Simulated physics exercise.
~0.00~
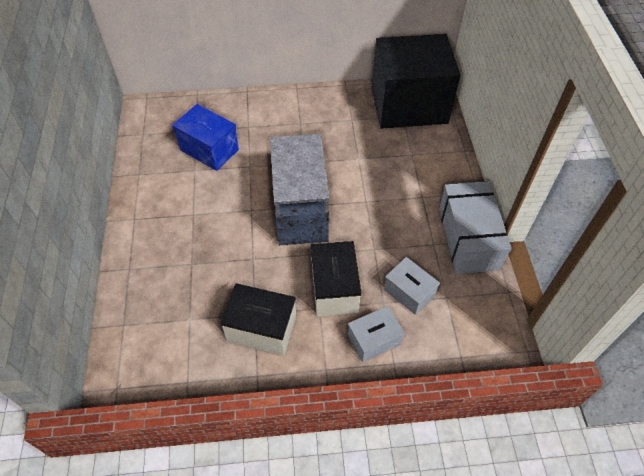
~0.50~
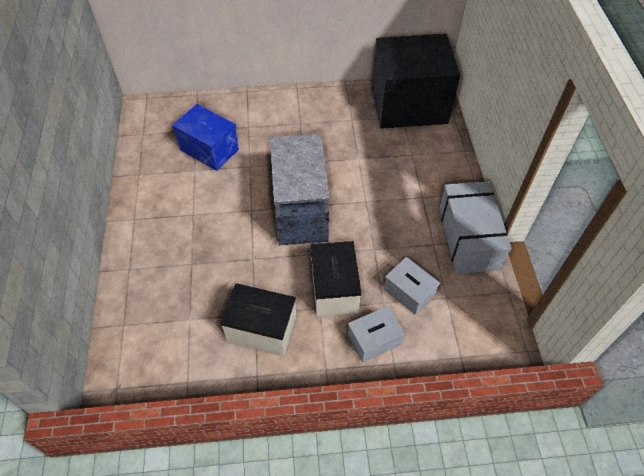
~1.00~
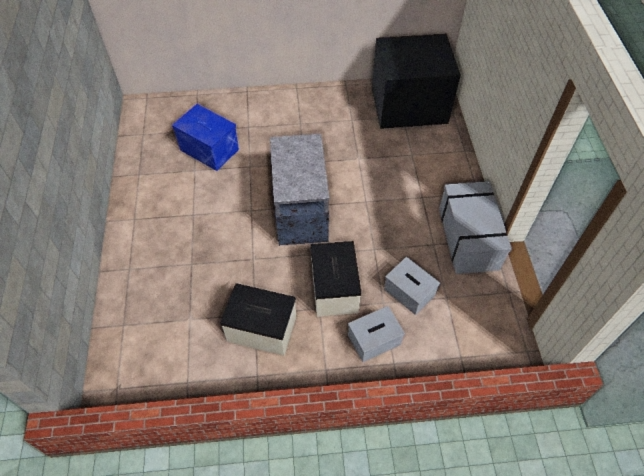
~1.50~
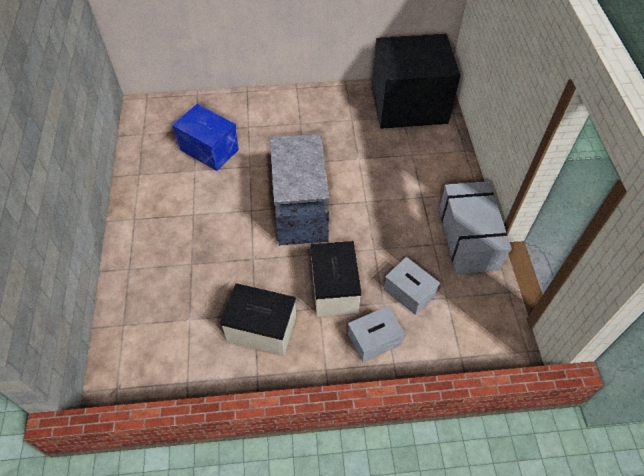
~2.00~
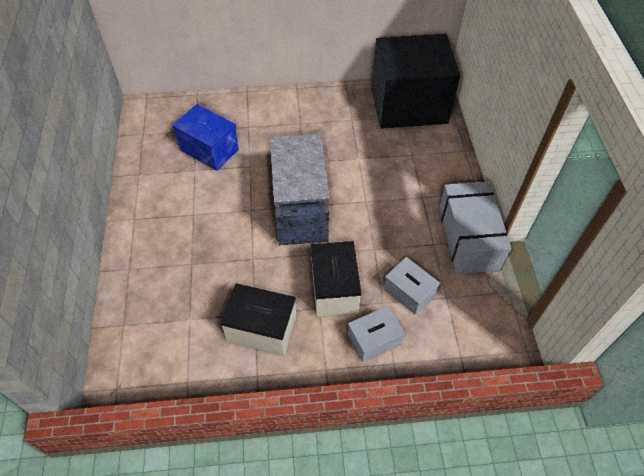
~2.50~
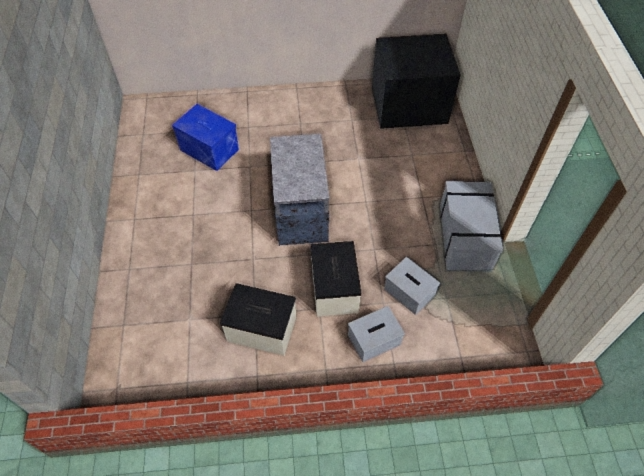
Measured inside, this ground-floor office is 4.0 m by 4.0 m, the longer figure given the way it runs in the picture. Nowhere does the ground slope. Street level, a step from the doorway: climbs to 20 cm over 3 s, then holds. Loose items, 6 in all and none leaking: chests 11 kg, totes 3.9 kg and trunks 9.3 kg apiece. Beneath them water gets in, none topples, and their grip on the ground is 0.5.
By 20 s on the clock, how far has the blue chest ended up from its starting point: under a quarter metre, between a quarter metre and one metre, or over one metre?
The blue chest ends up over one metre away.
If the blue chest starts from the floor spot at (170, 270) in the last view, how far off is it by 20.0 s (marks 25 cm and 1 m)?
In that run it wanders far off.
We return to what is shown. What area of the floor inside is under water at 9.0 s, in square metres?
About 15 m2.
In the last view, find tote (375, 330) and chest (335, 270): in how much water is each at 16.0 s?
Depth approx. 10 cm / 11 cm.
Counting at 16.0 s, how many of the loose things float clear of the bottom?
Just then, the number is 6.
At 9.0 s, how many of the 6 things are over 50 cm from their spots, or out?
By then 5.
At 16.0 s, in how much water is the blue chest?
I'd put it at about 11 cm.
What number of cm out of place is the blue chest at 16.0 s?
By that time, close to 300 cm.
After 4.0 s the blue chest is near (204, 125), 0.0 m from its start, aground; 1 afloat.
After 9.0 s the blue chest is near (210, 120), 0.1 m from its start, aground; 3 afloat.
After 16.0 s the blue chest is near (478, 176), 2.9 m from its start, afloat; 6 afloat.
After 20.0 s the blue chest is near (432, 153), 2.4 m from its start, afloat; 6 afloat.
